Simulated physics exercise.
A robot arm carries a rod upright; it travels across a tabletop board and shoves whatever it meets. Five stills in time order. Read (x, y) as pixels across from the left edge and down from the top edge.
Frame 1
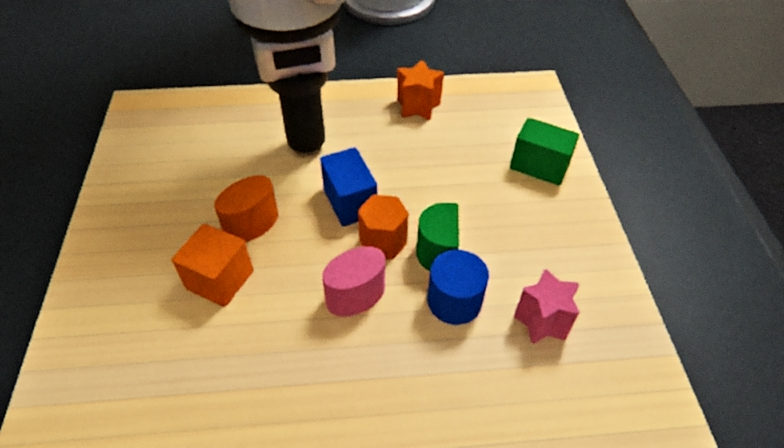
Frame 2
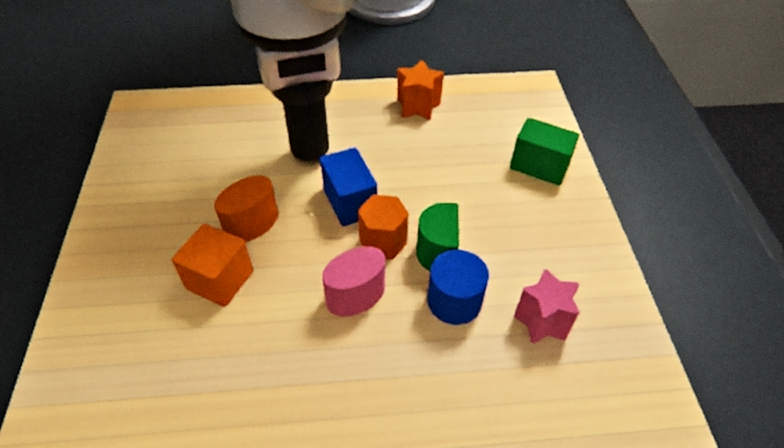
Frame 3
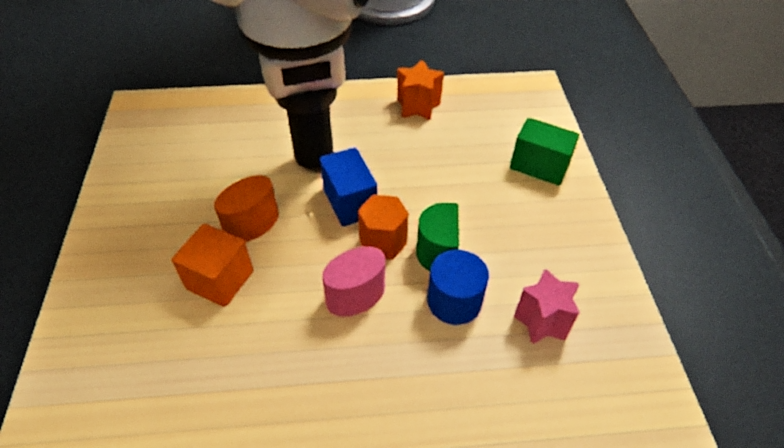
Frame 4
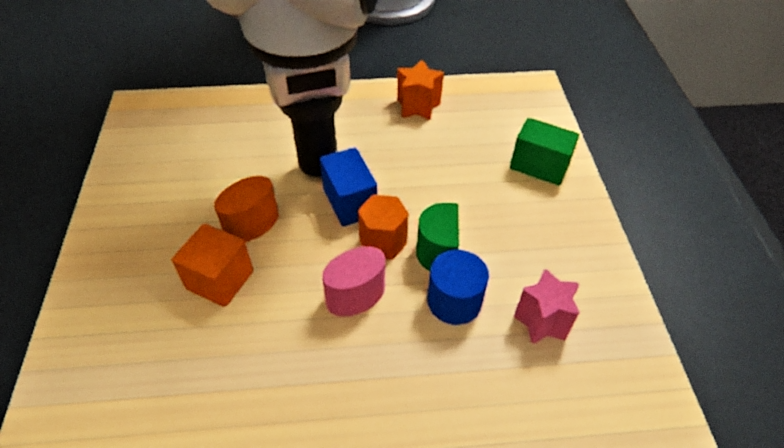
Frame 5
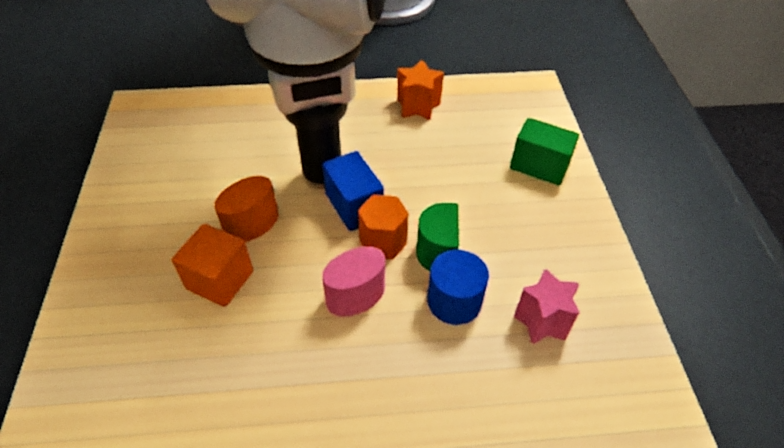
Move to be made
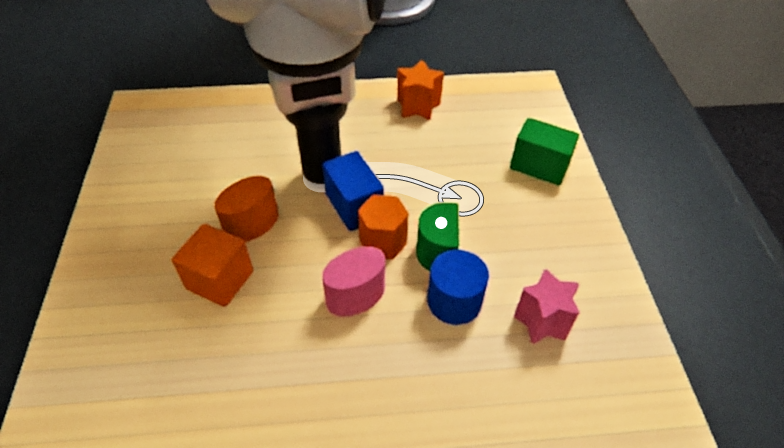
In this clip, a robot arm's black rod moves slowly down and slightly right across a wooden board of colourful blocks, then nudges the blue rectangular block slightly to the right while the other blocks stay still.
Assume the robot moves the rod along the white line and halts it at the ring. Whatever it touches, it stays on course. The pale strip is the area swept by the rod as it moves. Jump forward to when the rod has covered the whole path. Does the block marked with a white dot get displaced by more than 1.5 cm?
No
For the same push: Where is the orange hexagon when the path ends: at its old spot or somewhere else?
Moved away.
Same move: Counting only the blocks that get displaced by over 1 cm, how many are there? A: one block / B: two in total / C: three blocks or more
It's B.
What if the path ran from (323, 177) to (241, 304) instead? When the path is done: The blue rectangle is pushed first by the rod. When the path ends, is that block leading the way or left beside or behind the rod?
It lies beside or behind the rod.
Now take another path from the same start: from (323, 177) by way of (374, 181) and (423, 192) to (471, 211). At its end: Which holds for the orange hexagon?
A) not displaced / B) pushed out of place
I choose B.
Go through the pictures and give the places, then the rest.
The first picture shows tip of the rod at (306, 141), middles of tops, blue rectangle at (348, 170), orange hexagon at (383, 212), green D-shaped block at (441, 223).
The second picture shows rod at (310, 149), nothing pushed.
The third picture shows rod at (314, 156), nothing pushed.
The fourth picture shows rod at (318, 164), nothing pushed.
The fifth picture shows rod at (323, 171), blue rectangle at (353, 175), orange hexagon at (383, 212), green D-shaped block at (441, 223).
The line goes from (323, 177) via (371, 177) and (417, 182), ending at (461, 198); the dot is on the green D-shaped block.
What follows on the original path. One third of the way, rod at (372, 170); blue rectangle at (370, 183), turned 25° clockwise; orange hexagon at (389, 224).
Two thirds of the way, rod at (418, 176); blue rectangle at (371, 183), turned 25° clockwise; orange hexagon at (389, 224).
At the end, rod at (462, 192); blue rectangle at (371, 183), turned 25° clockwise; orange hexagon at (389, 224); green D-shaped block unmoved.
